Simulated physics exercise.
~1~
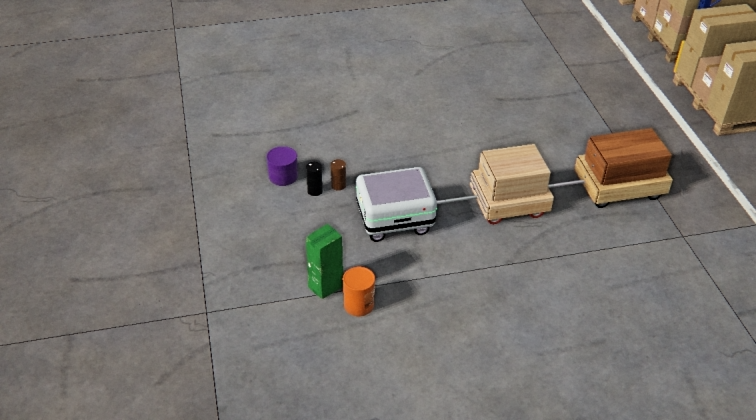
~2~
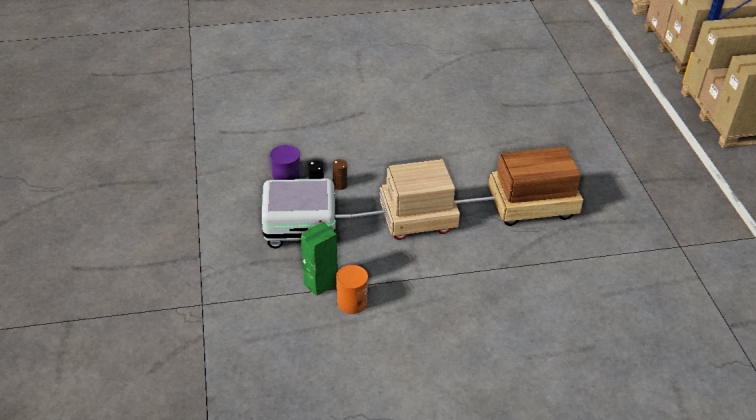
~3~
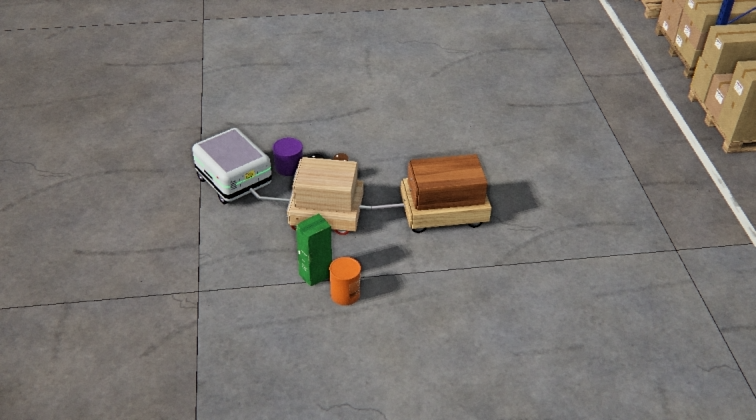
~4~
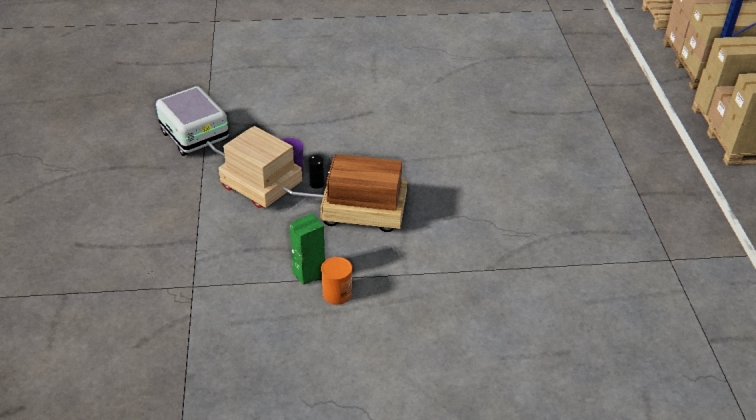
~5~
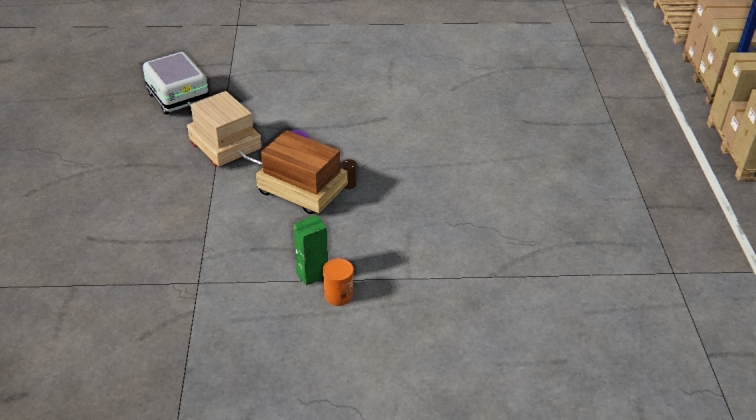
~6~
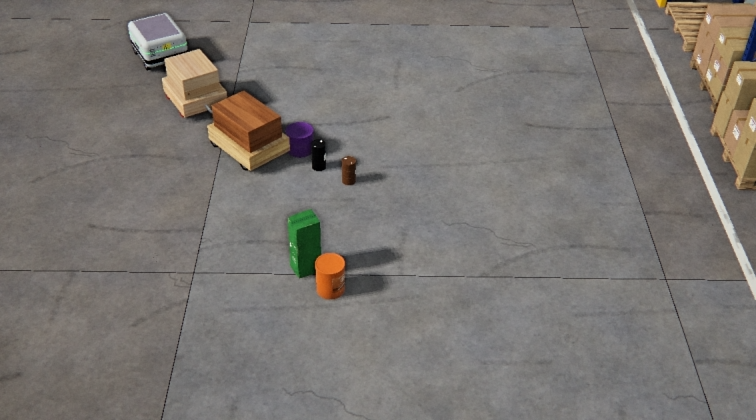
On a concrete warehouse floor, a white robot tug pulled two carts of wooden loads left between small containers and a green box, then curved toward the upper left, the carts cutting close and slightly shifting the purple pail and black canister, both left standing.
